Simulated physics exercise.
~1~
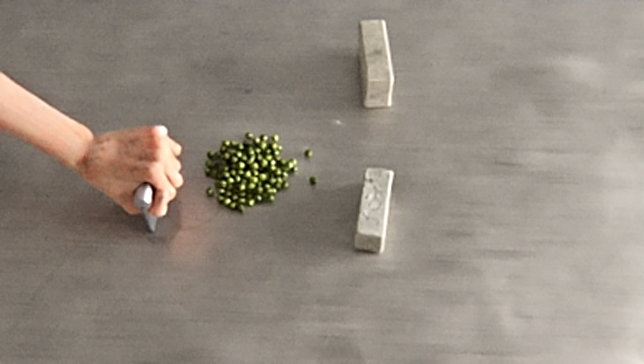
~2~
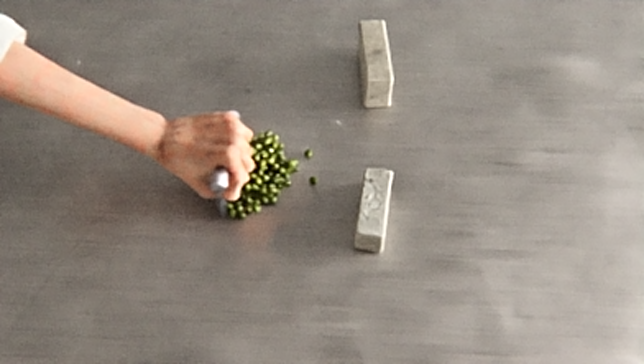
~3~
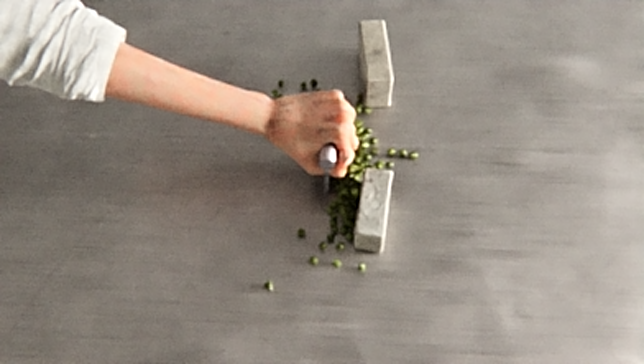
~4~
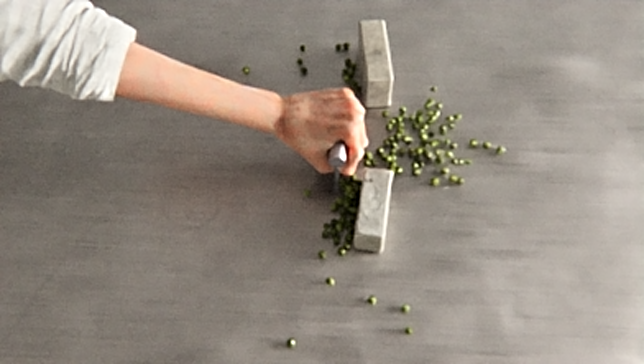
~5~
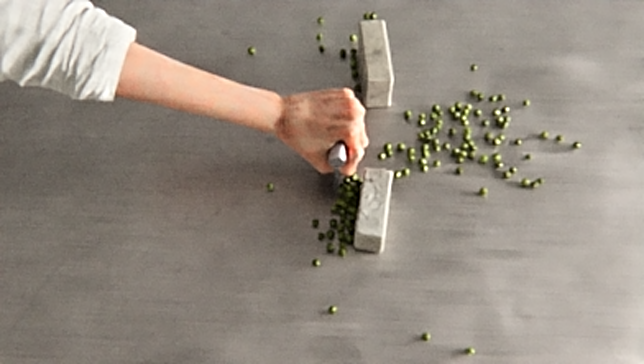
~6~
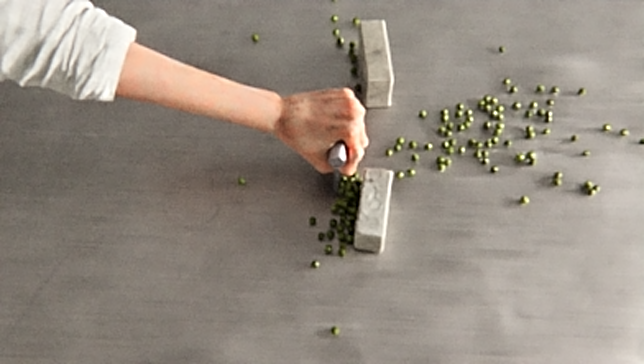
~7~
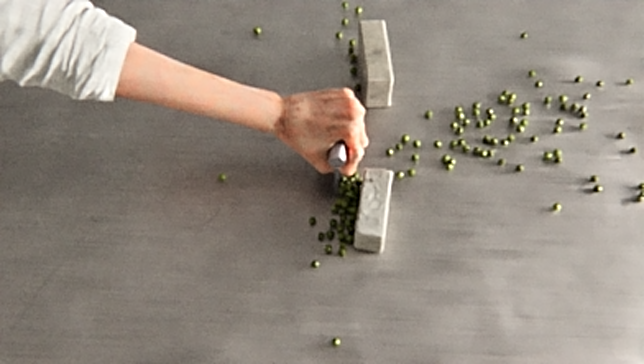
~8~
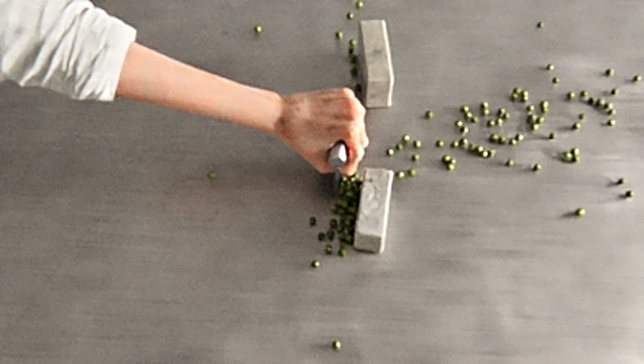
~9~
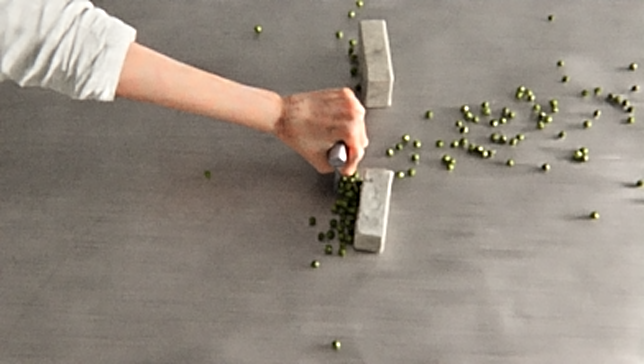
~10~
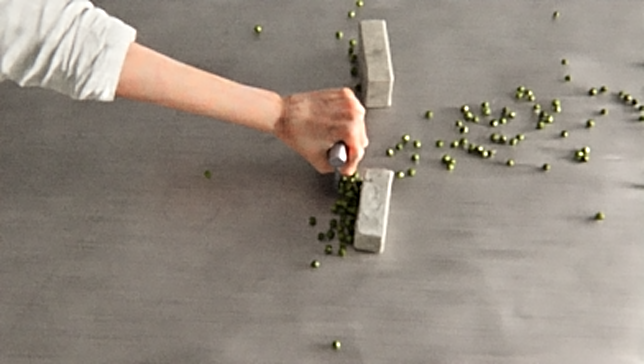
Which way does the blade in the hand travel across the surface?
The blade travels to the right, pushing the green olives toward the two pale blocks.
